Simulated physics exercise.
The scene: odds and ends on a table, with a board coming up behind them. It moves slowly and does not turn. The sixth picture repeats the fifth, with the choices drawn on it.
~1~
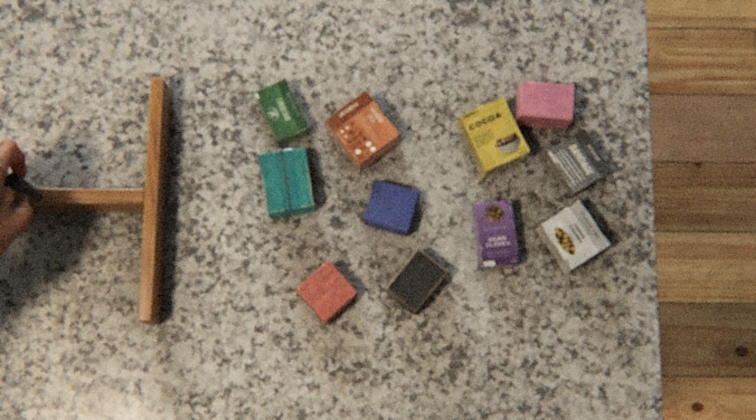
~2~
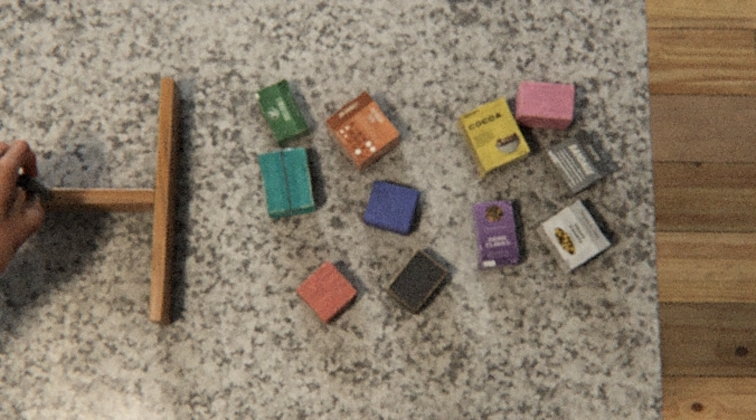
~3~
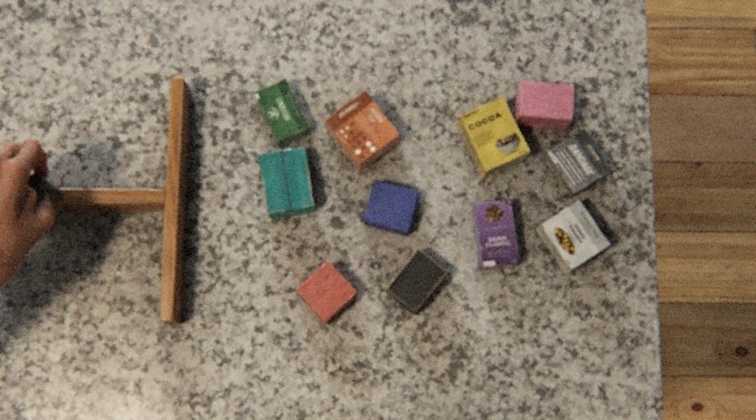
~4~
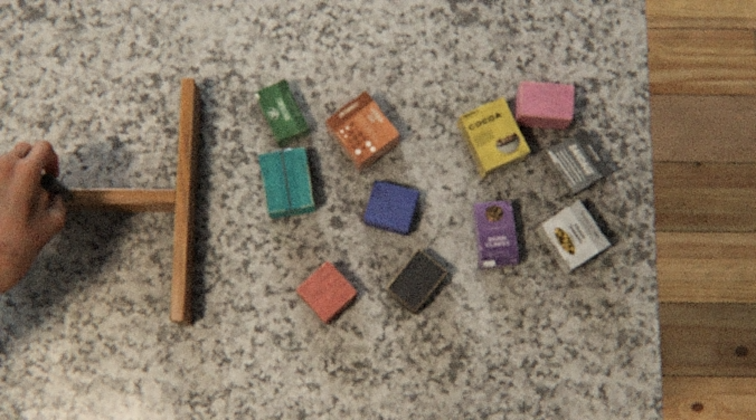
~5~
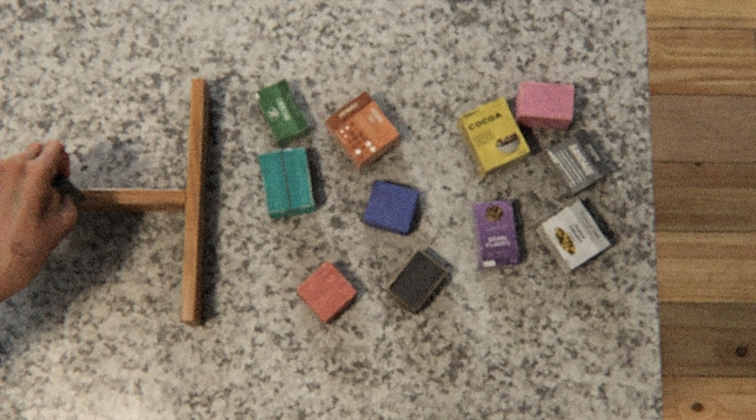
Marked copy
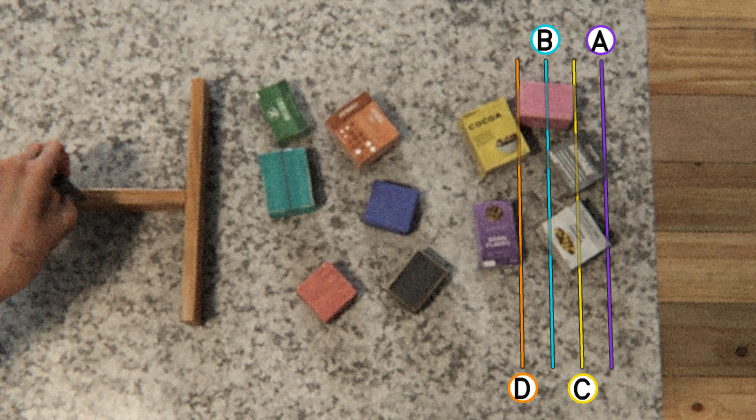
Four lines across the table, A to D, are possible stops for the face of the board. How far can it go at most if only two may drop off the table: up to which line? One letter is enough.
The farthest such stop is D.
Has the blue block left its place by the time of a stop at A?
Yes.
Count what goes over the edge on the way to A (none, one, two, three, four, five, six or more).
In all, six or more.
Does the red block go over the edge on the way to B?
By then, no.
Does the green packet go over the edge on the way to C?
No.
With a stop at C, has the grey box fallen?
Yes.
On the marked copy, A at (606, 210); B at (549, 209); C at (578, 210); D at (520, 209).
Taking D. A third of the way, board (310, 198); red block (347, 294); green packet (338, 118).
Two thirds of the way, board (428, 199); grey box (613, 169); white packet (599, 247).
When it is over, board (520, 200); white packet over the edge; grey box over the edge; two fallen.
As for the rest, A drops six; B drops three; C drops four.
